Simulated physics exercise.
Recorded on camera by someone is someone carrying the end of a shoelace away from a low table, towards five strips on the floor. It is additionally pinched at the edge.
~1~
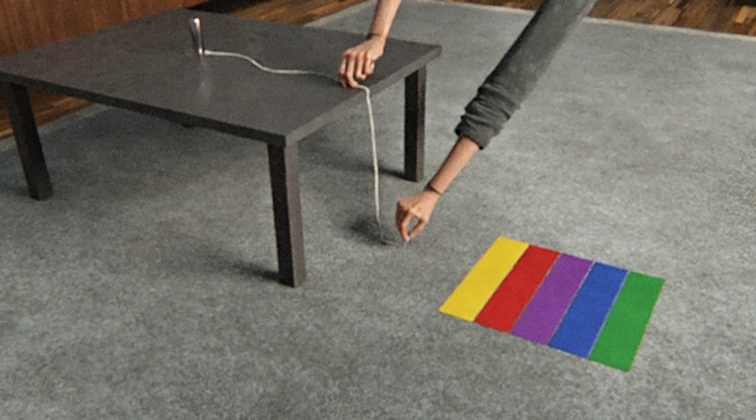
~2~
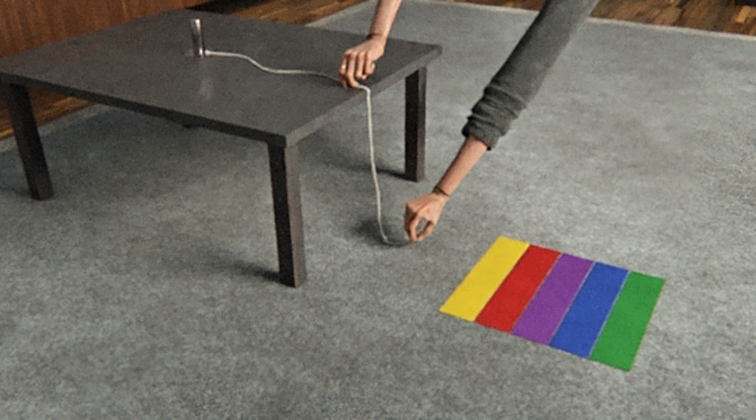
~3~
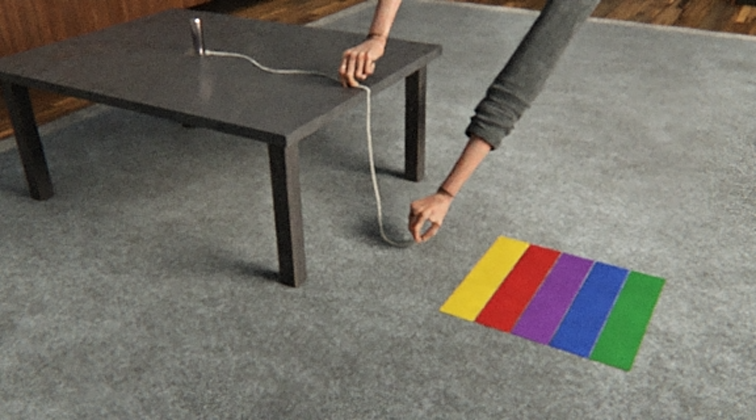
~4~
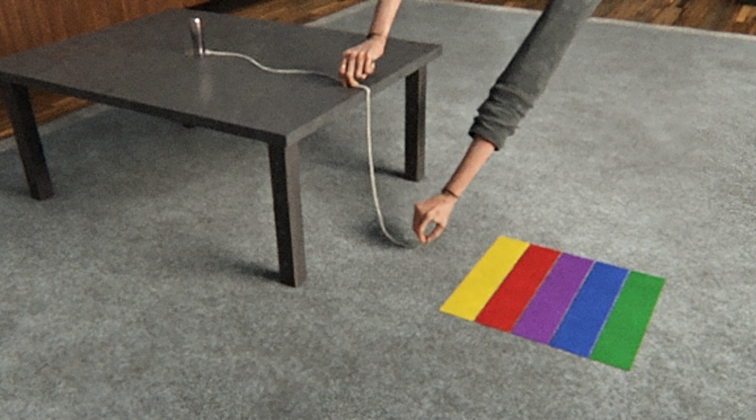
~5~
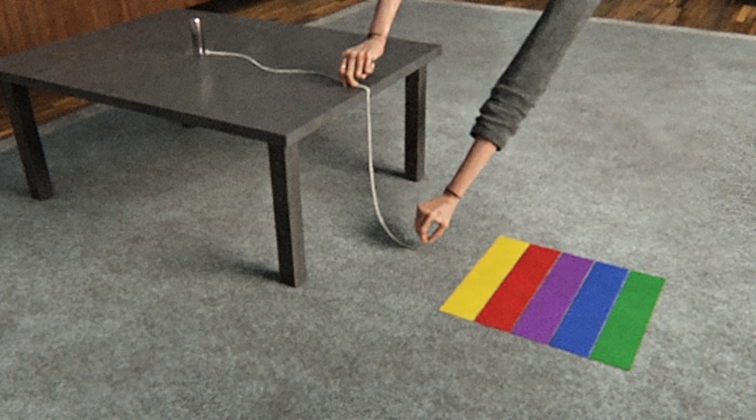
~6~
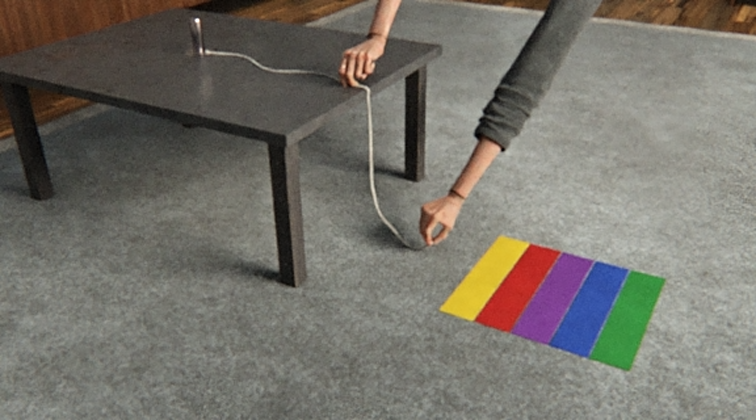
On a grey carpet with wooden flooring at its far edge, a low dark table stands at the left, seen from above at an angle. A pale shoelace runs from a small upright object across the tabletop, pinched at the edge by one hand, with yellow, red, purple, blue and green strips lying at right. A grey-sleeved arm draws the hanging end slightly rightward, while the other hand and camera stay still.
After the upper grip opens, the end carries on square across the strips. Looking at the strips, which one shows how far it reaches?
The red strip shows it.
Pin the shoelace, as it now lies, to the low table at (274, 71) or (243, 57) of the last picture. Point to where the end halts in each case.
Try one gives (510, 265); try two gives (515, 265).
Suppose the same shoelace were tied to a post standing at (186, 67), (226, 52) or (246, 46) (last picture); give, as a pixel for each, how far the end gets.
Try by try: (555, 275), (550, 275) and (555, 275).
A little later, end near (450, 247); short of the strips.
Next, end near (494, 259); over yellow.
When it is tight, end near (520, 267); over red. The end stops over the red strip.
